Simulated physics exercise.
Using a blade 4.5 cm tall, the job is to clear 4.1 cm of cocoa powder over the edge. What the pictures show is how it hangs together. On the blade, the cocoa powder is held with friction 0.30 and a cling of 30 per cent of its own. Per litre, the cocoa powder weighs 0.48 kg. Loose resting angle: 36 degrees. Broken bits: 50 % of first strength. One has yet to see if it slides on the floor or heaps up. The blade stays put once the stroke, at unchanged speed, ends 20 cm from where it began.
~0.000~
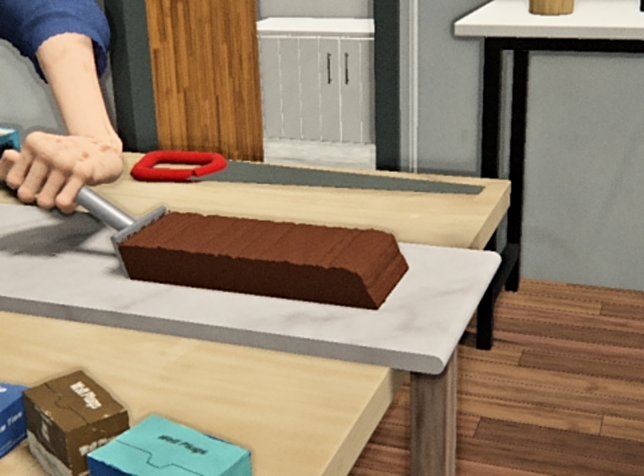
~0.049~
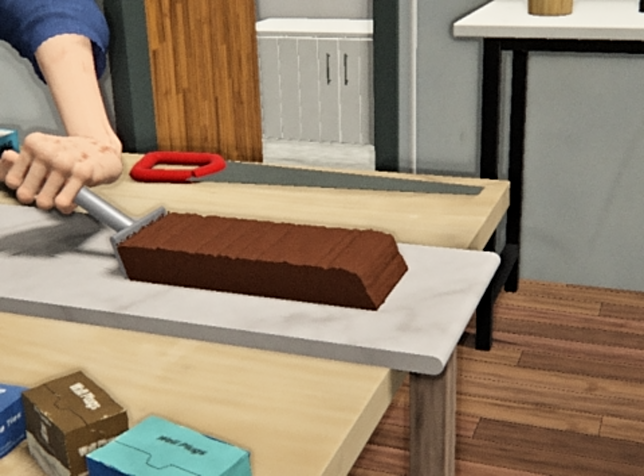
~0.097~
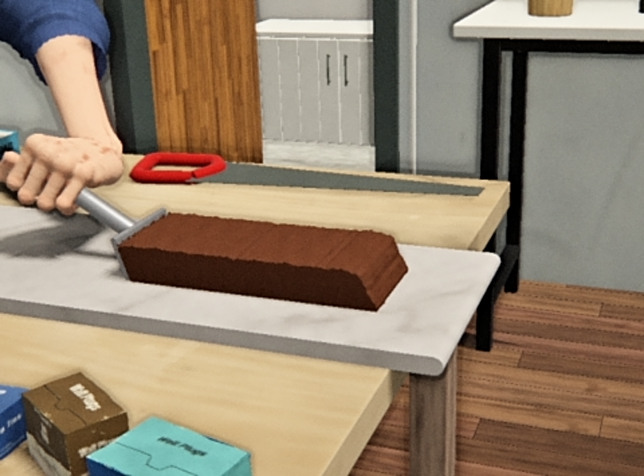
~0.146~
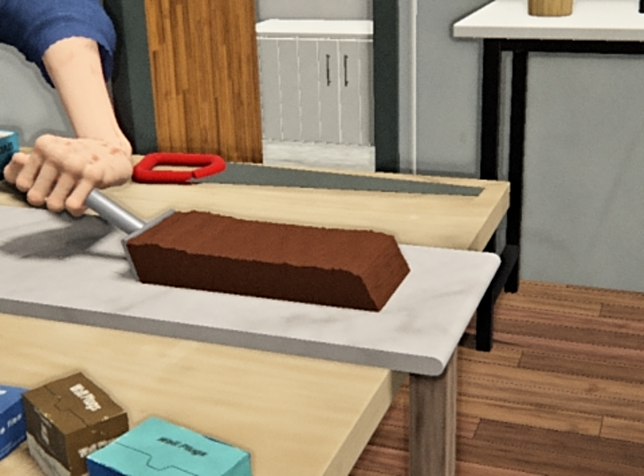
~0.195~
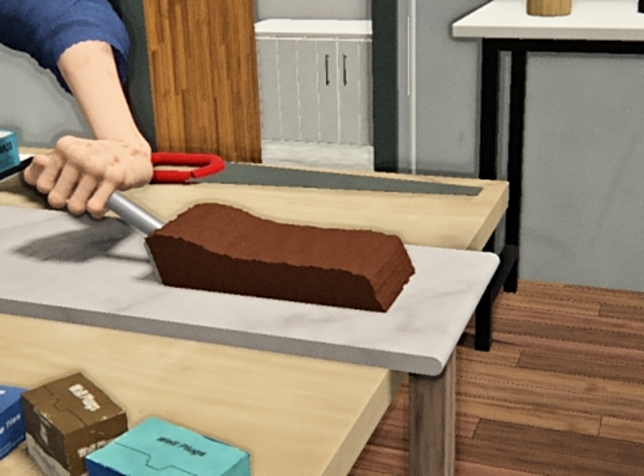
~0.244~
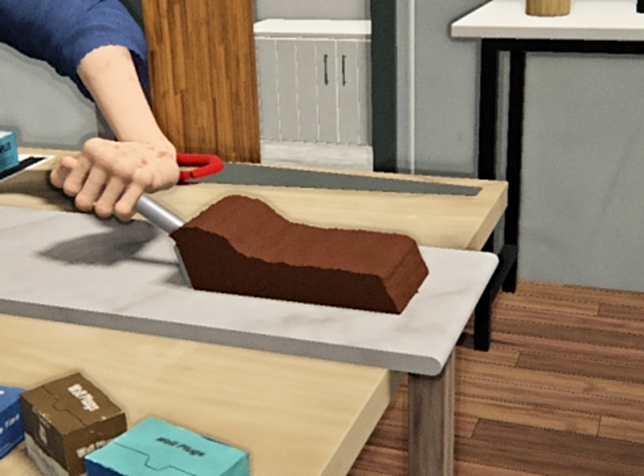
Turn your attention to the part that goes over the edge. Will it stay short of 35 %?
Yes, it stays under 35 %.
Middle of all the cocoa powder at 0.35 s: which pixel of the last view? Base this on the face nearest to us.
Centre: Approx. (340, 283) px, near face.
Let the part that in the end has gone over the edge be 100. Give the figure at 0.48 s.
Reading: Approx. 20 per cent.
After 0.35 s, 0 % has gone over the edge.
After 0.48 s, 4 % has gone over the edge.
After 0.60 s, 18 % has gone over the edge.
After 0.73 s, 25 % has gone over the edge.
After 0.79 s, at the end, 25 % has gone over the edge.
